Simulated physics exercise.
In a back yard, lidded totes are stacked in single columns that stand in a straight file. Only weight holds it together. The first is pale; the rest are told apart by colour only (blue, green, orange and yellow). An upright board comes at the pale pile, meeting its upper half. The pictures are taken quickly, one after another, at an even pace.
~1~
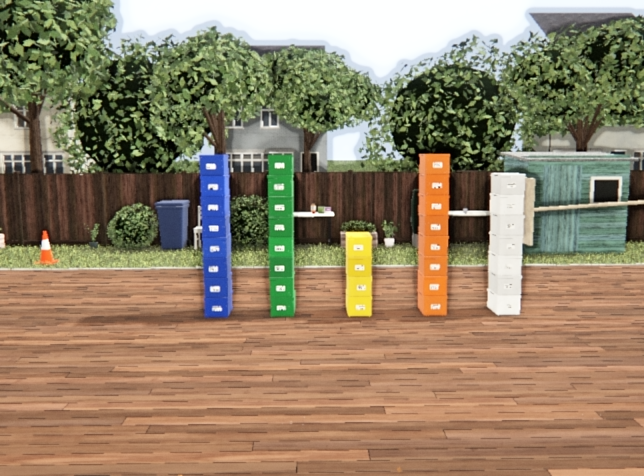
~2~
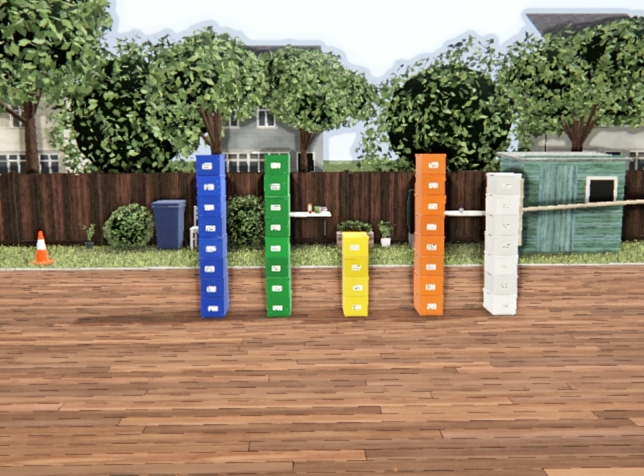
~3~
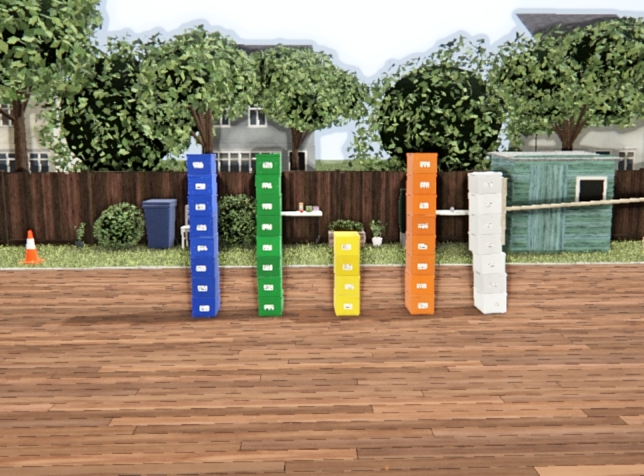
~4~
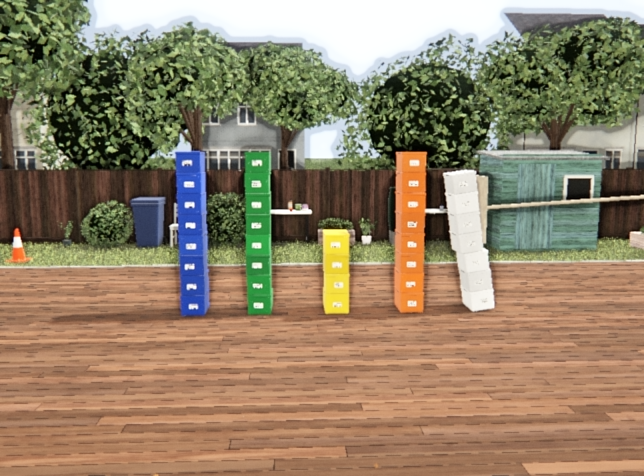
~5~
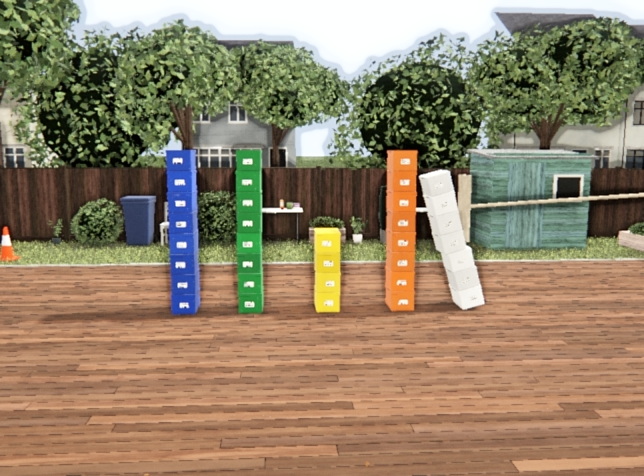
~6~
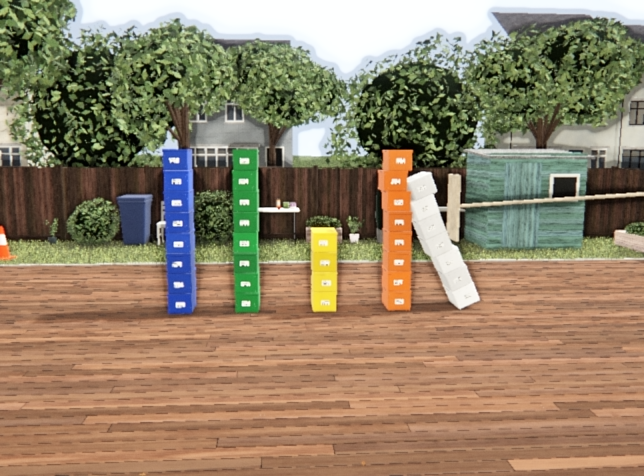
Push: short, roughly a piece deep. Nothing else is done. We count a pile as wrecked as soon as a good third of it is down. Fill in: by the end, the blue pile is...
By the end, the blue pile is down.
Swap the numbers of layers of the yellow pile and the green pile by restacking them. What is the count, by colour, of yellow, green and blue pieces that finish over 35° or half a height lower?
It works out to yellow 8, then green 3, then blue 7.
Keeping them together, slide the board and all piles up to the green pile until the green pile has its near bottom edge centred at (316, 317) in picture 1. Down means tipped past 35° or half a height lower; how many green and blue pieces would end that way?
Green 7, blue 7.
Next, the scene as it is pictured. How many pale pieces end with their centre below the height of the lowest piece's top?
Counting them up gives 3.
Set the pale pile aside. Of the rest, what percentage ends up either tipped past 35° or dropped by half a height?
95 %.
Shortly afterwards, 7 of the pale pile down; none of the 8 blue totes down (2 of 28 in all colours); top blue tote unmoved; top orange tote tilted clearly, half its height lower.
Next, 7 of the pale pile down; none of the 8 blue totes down (13 of 28 in all colours); top blue tote unmoved; top green tote on its side.
Some moments later, 7 of the pale pile down; 8 of the 8 blue totes down (26 of 28 in all colours); top blue tote on its side; top orange tote upside down.
In the end, 7 of the pale pile down; 8 of the 8 blue totes down (26 of 28 in all colours); top blue tote on its side; top orange tote upside down. From the last view, middles, top blue tote near (157, 268), top orange tote near (223, 280).
